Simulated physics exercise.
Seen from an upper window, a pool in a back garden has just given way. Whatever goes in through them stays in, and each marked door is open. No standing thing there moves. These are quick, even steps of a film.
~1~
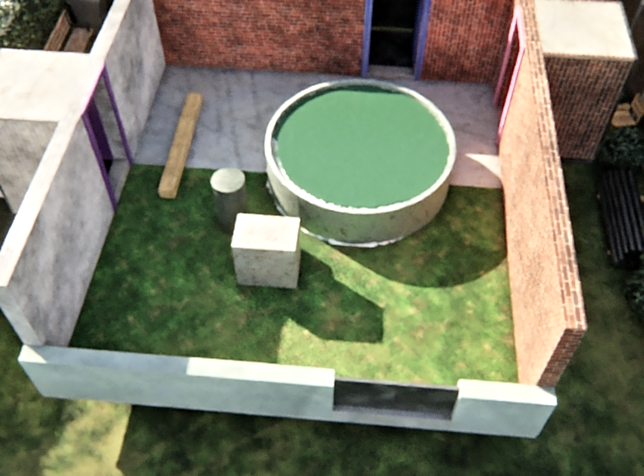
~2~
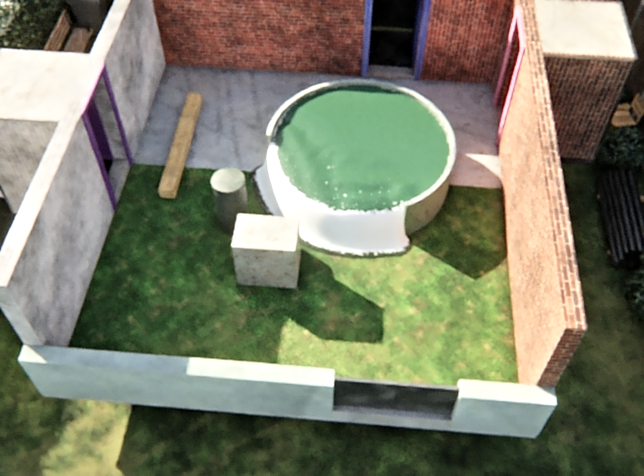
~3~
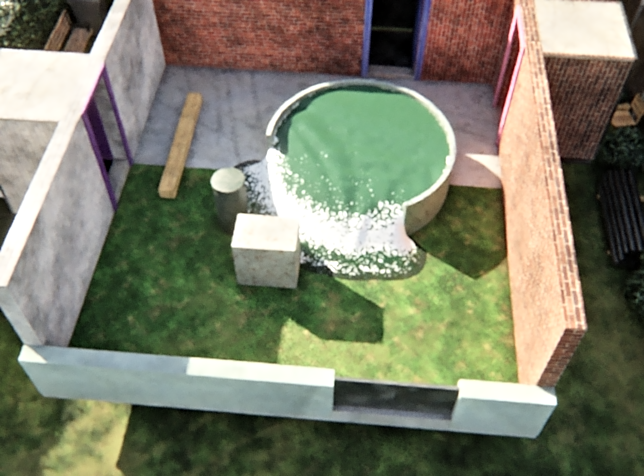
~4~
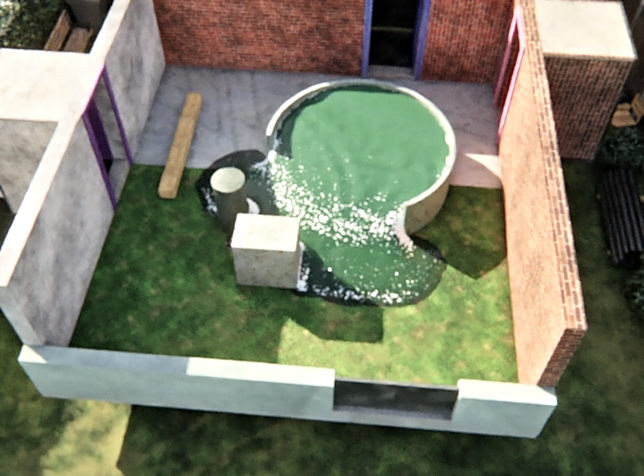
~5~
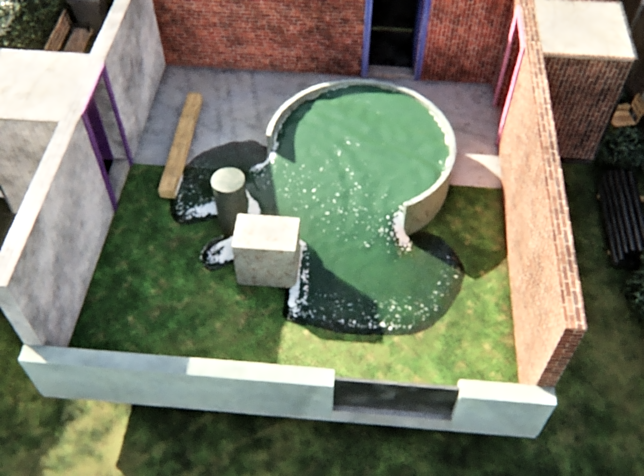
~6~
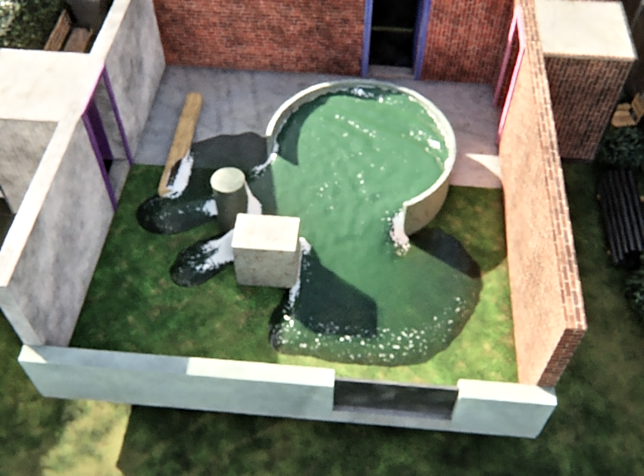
A walled back garden with brick and pale walls is seen from a high window, the view staying still. A round pool of green water stands on grass and grey paving, with a pale block and short cylinder to its left and a wooden beam farther left. The pool's front gives way, and foaming water pours out, spreading forward and left around the block and cylinder and reaching the beam.
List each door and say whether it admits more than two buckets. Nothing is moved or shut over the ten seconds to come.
The purple door will be within bounds; the blue door will be over the limit; the pink door will be over the limit.
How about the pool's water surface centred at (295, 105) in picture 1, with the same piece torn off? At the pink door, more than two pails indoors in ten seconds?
Then: The pink one takes more.
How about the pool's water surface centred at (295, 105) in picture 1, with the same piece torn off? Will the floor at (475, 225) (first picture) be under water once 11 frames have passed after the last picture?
Result at that place: Not reached.
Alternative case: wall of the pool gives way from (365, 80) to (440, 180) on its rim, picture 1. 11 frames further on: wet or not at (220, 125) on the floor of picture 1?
At the point asked about: Unwetted.
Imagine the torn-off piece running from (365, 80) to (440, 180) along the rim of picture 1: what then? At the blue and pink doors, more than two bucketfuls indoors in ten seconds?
Well, the blue door breaks the limit and the pink door breaks the limit.
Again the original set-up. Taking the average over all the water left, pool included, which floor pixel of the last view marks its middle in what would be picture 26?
That puts it at around (296, 248).
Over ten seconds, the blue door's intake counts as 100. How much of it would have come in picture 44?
Roughly 0 per cent.
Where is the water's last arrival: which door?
Answer: The pink one.
A moment on, water covers 50 % of the floor; the purple door wet at the sill, nothing in, the blue door not reached, the pink door not reached.
Next, water covers 65 % of the floor; the purple door wet at the sill, nothing in, the blue door not reached, the pink door not reached.
Then, water covers 80 % of the floor; the purple door wet at the sill, nothing in, the blue door not reached, the pink door not reached.
Later, water covers 95 % of the floor; the purple door wet at the sill, nothing in, the blue door wet at the sill, nothing in, the pink door wet at the sill, nothing in.
In the end, water covers 95 % of the floor; the purple door wet at the sill, nothing in, the blue door over two buckets in, the pink door far over two buckets in.
